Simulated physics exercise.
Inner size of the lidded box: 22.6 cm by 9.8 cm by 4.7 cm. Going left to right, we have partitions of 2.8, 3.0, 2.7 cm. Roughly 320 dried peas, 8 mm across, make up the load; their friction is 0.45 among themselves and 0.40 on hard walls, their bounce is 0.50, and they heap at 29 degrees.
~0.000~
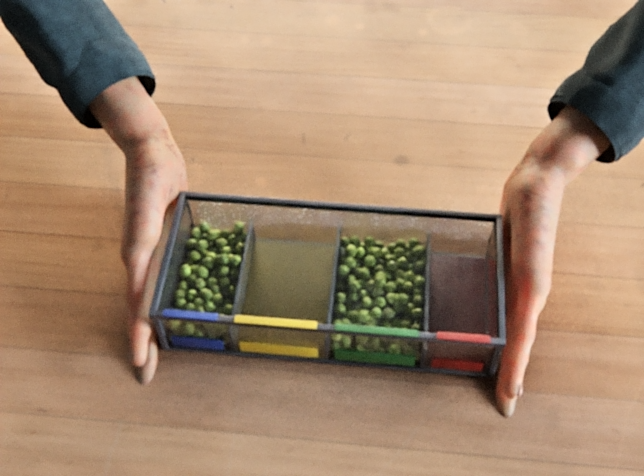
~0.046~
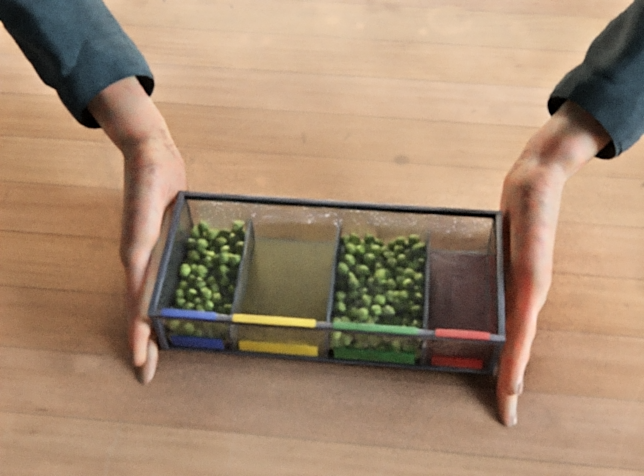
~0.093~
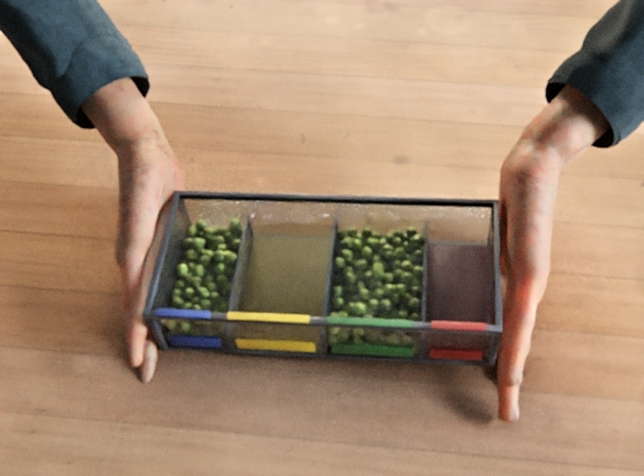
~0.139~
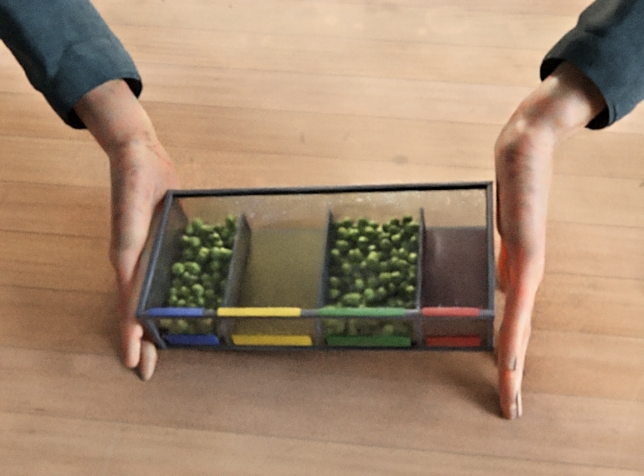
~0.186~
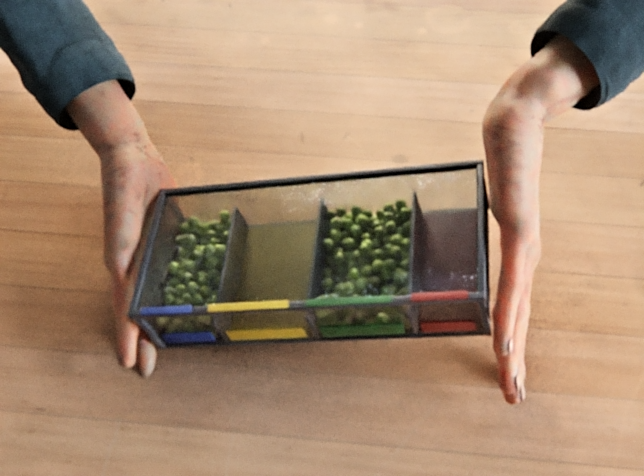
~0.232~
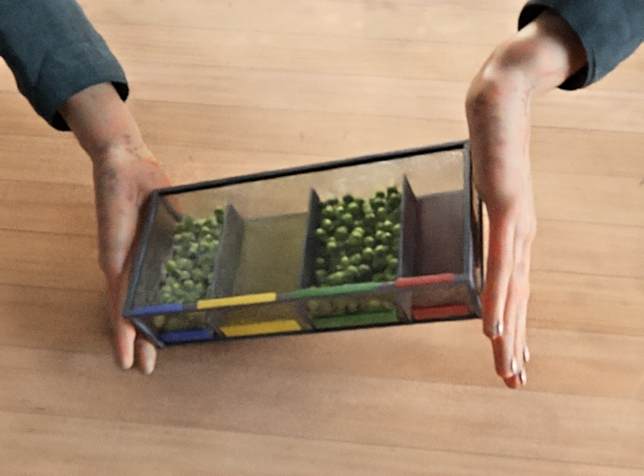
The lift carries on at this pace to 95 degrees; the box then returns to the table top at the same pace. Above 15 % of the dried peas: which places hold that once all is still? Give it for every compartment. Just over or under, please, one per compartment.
Red: Under, blue: Over, green: Over, yellow: Under.
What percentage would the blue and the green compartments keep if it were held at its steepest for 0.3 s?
Final amounts would be blue 60% and green 40%.
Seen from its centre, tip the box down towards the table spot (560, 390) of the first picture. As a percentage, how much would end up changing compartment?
I'd say close to 70 %.
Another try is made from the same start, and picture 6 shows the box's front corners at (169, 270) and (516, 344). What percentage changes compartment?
Around 75 per cent, it would seem.
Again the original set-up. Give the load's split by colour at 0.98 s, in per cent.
In per cent: Red 0, blue 50, green 45, yellow 5.
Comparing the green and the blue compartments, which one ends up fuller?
The blue compartment.
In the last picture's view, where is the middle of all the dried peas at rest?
Once everything settles, the centre is around (222, 288).
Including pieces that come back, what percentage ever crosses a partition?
Close to 20 in a hundred.
Then, at 0.98 s, tilt 95 degrees; blue 50 %, green 45 %, yellow 5 %.
Then, at 1.49 s, tilt 40 degrees; blue 60 %, green 40 %, yellow 5 %.
Then, at 2.05 s, tilt 0 degrees; blue 60 %, green 35 %, yellow 5 %.
At rest (2.7 s), red 0 %, blue 60 %, green 35 %, yellow 5 %.
